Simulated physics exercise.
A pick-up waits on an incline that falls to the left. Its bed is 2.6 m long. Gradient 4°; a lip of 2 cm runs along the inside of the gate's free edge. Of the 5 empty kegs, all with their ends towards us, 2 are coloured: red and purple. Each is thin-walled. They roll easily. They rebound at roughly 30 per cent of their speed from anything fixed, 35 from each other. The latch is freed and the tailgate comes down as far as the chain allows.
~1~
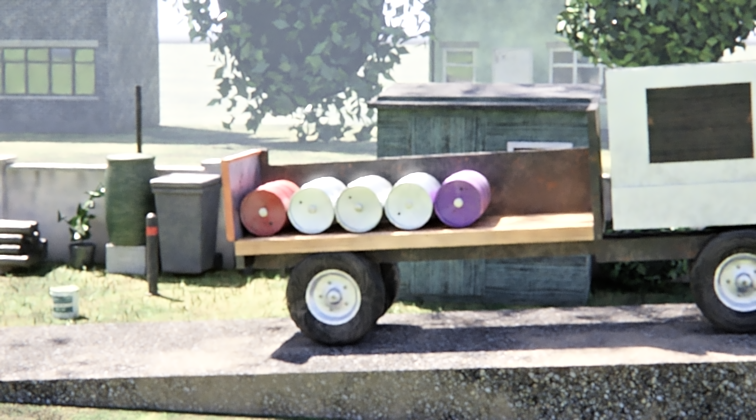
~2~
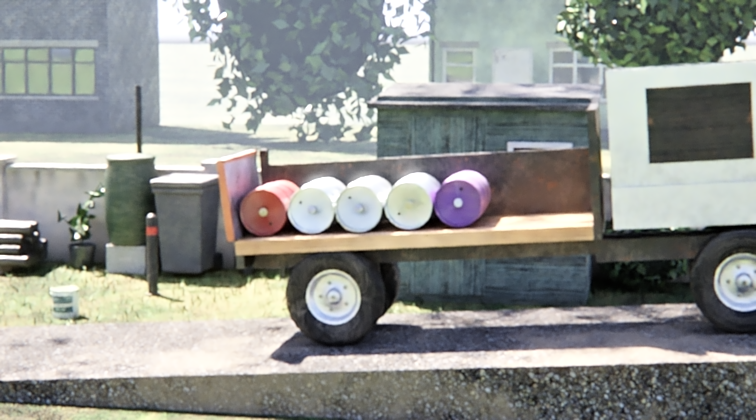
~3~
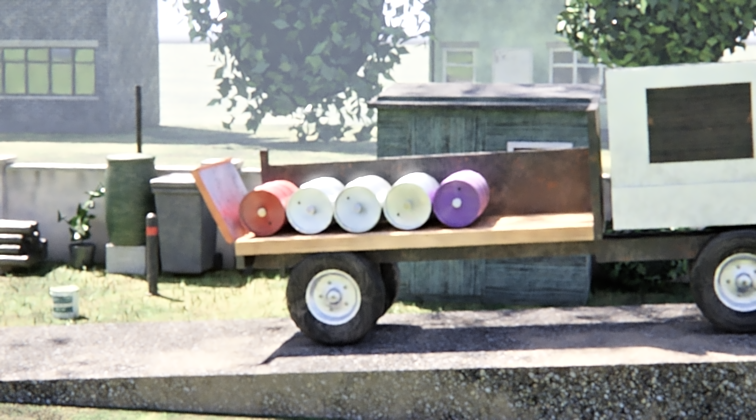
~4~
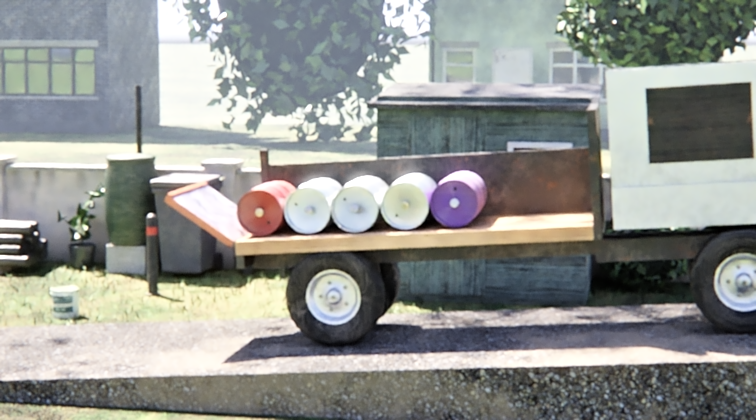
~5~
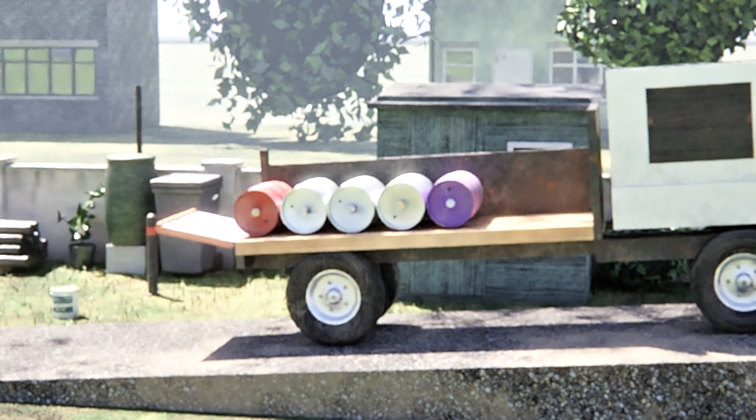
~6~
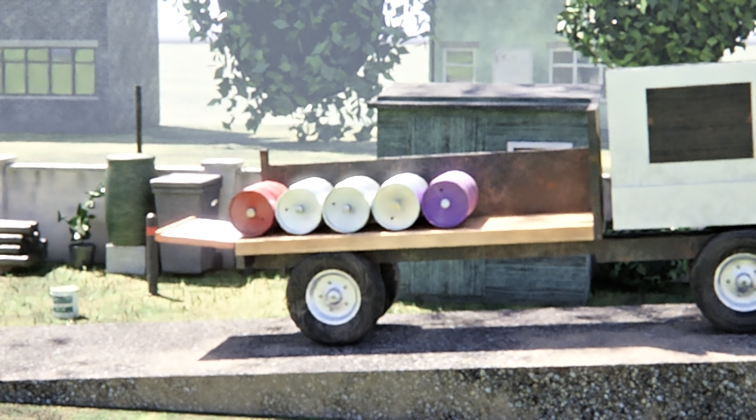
The truck's tailgate swings down to the left, and the five barrels roll slightly left.
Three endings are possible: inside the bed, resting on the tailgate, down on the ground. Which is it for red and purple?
The red keg is left resting on the tailgate, the purple is left inside the bed.
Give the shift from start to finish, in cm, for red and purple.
Moved: Red 60, purple 60.
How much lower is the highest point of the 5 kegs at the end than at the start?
About 5 cm.
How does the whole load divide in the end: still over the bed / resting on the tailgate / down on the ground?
3, 2 and 0.
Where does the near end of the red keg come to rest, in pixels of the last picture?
Near (185, 209).
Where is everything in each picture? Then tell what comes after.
The first frame shows red at (262, 213), purple at (458, 203); gate 86° above level, tip at (225, 162); 5 of the 5 make up the bottom layer on the bed.
The second frame shows red at (262, 213), purple at (458, 203); gate 83° above level, tip at (221, 163).
The third frame shows red at (261, 213), purple at (456, 203); gate 62° above level, tip at (195, 172).
The fourth frame shows red at (258, 213), purple at (454, 204); gate 33° above level, tip at (168, 199).
The fifth frame shows red at (255, 213), purple at (450, 204); gate 10° above level, tip at (159, 229).
The sixth frame shows red at (250, 213), purple at (445, 204); gate 4° above level, tip at (158, 237).
Then, 0.2 s after the last picture, red is on the bed, 5 cm short of the hinge, rolling left; purple is on the bed, 150 cm short of the hinge, rolling left; 0 out so far.
Then, 0.3 s after the last picture, red is on the bed, 5 cm short of the hinge, rolling left; purple is on the bed, 145 cm short of the hinge, rolling left; 0 out so far.
Then, 0.4 s after the last picture, red is on the gate, 5 cm past the hinge, rolling left; no change for purple; 0 out so far.
Then, 0.5 s after the last picture, red is on the gate, 5 cm past the hinge, rolling left; purple is on the bed, 140 cm short of the hinge, rolling left; 0 out so far.
At rest (2.3 s after the last picture), red is on the gate, 40 cm past the hinge; purple is on the bed, 105 cm short of the hinge; 0 out so far.
